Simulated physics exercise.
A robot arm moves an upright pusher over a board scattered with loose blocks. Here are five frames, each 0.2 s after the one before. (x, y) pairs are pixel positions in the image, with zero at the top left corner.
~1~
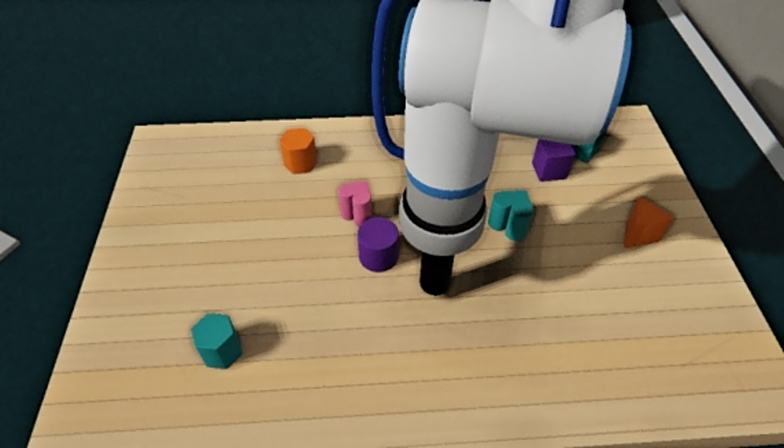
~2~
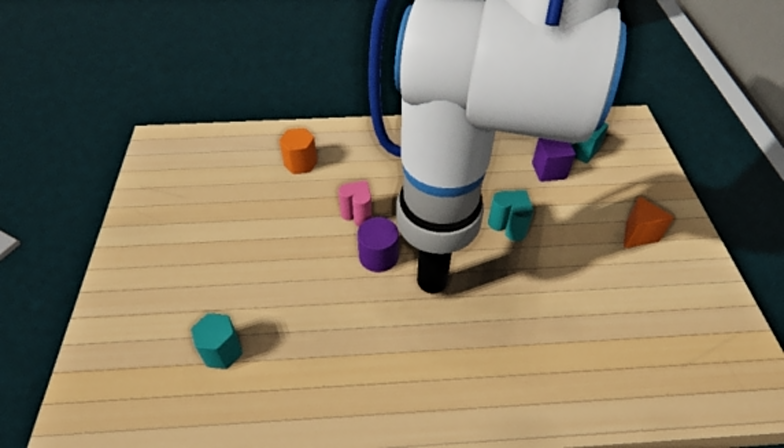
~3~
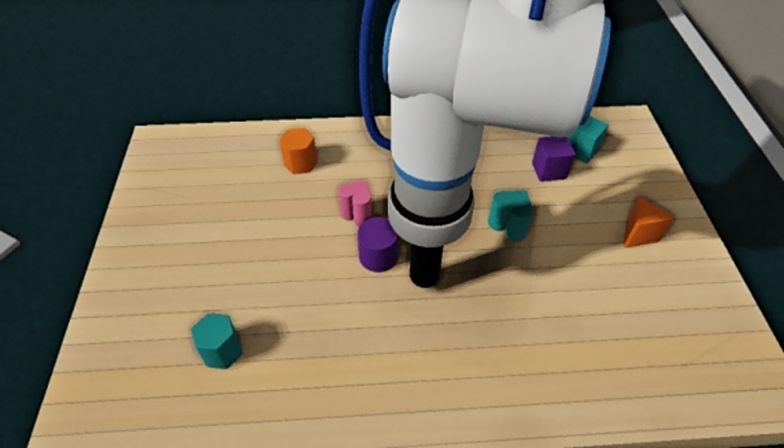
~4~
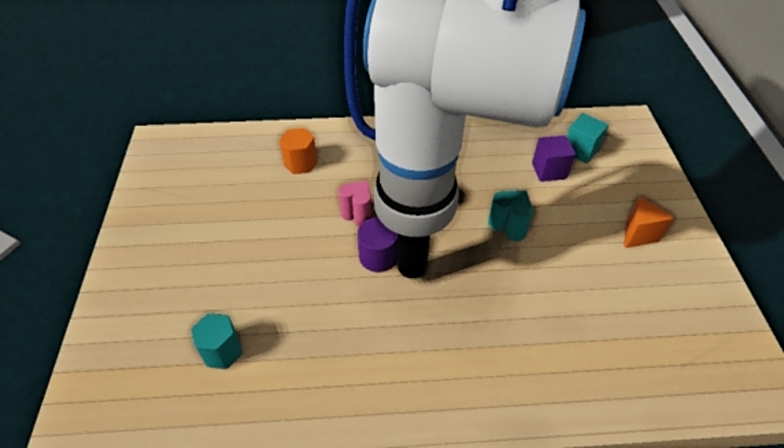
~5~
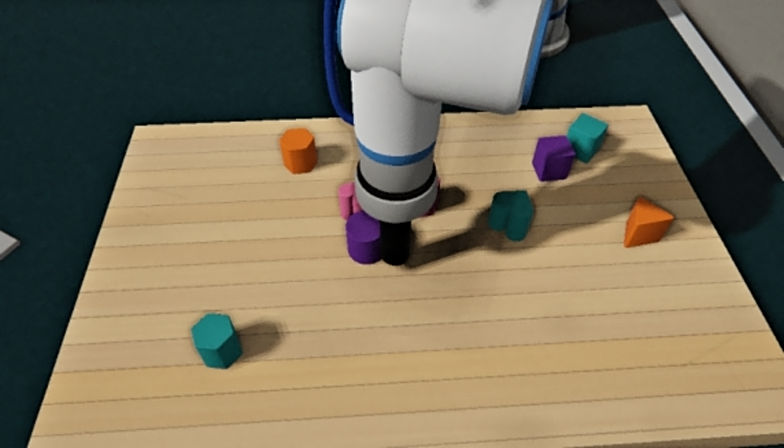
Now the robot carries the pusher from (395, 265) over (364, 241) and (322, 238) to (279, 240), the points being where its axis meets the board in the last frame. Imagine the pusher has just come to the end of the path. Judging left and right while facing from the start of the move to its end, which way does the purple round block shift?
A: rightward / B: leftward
Letter A.
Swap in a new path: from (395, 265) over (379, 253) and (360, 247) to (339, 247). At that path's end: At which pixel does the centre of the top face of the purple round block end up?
The centre of its top will be at (316, 203).
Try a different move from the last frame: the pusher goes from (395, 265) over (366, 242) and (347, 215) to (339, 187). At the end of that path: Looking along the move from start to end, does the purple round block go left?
That would be a yes.
The first path, step by step. One third of the way, pusher at (363, 231); pink heart at (352, 183), turned 35° clockwise; purple round block at (330, 206).
Two thirds of the way, pusher at (319, 228); pink heart at (352, 183), turned 35° clockwise; purple round block at (294, 196).
At the end, pusher at (276, 230); pink heart at (352, 183), turned 35° clockwise; purple round block at (276, 190); pink six-sided block in place.
